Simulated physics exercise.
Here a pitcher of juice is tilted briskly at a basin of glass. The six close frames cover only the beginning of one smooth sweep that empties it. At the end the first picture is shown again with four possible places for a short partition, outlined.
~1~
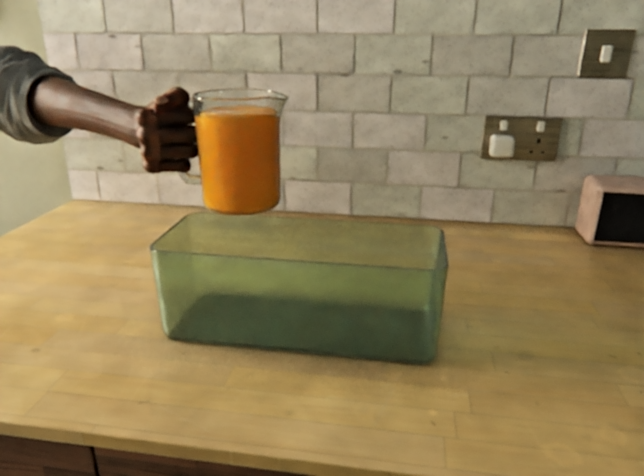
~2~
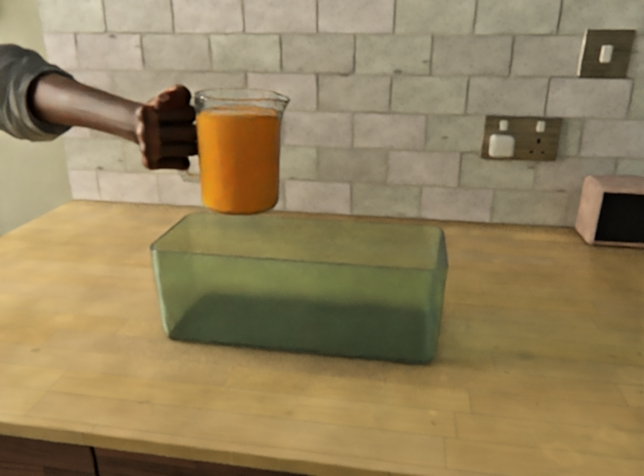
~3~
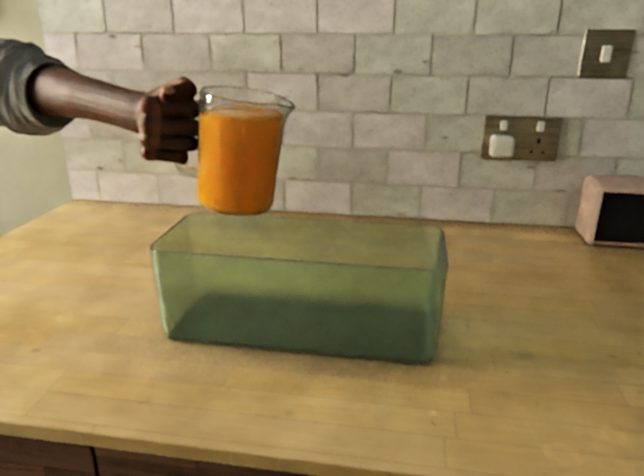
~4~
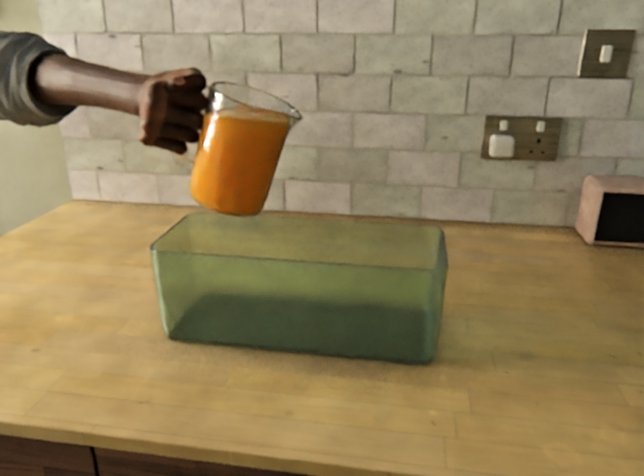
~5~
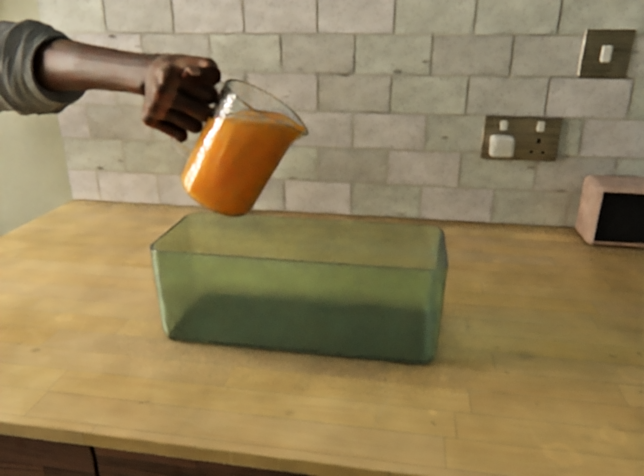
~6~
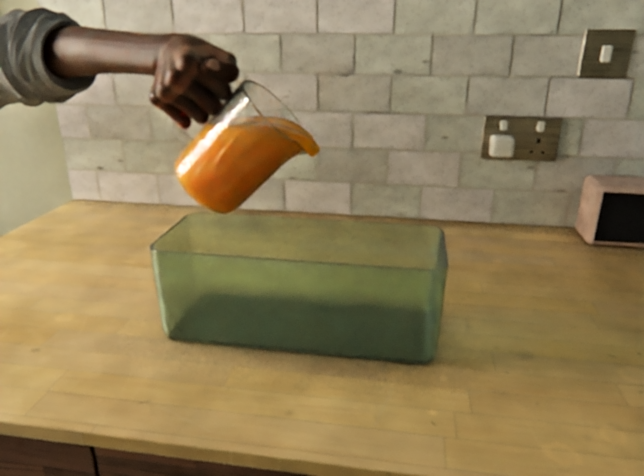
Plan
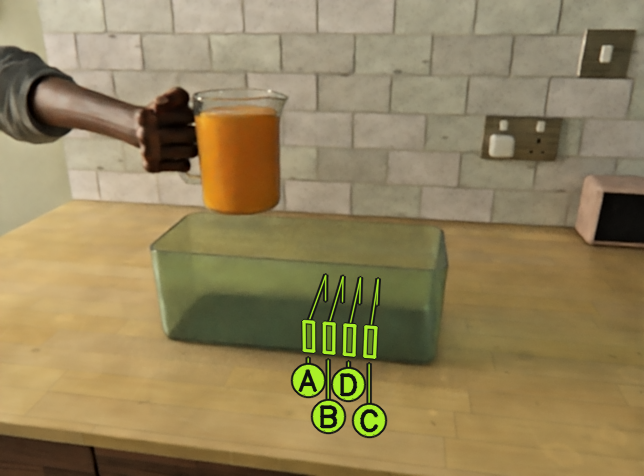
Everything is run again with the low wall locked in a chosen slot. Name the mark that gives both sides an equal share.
Take D.
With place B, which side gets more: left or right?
More ends on the right.
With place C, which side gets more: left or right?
The left side.
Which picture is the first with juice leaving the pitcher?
In picture 6.
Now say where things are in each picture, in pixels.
The first frame shows upright, lip at (286, 98); basin from (166, 334) to (436, 360); nothing has left yet.
The second frame shows tipped about 2°, lip at (288, 100); nothing has left yet.
The third frame shows tipped about 8°, lip at (293, 106); nothing has left yet.
The fourth frame shows tipped about 18°, lip at (300, 117); nothing has left yet.
The fifth frame shows tipped about 31°, lip at (307, 133); nothing has left yet.
The sixth frame shows tipped about 45°, lip at (309, 150); juice is over the lip, down to (309, 150).
On the marked copy, A at (308, 358); B at (328, 360); C at (369, 364); D at (348, 362).
With A, about 5 % ends left of the wall and 94 % right of it.
With B, about 10 % ends left of the wall and 89 % right of it.
With C, about 91 % ends left of the wall and 7 % right of it.
With D, about 45 % ends left of the wall and 54 % right of it.
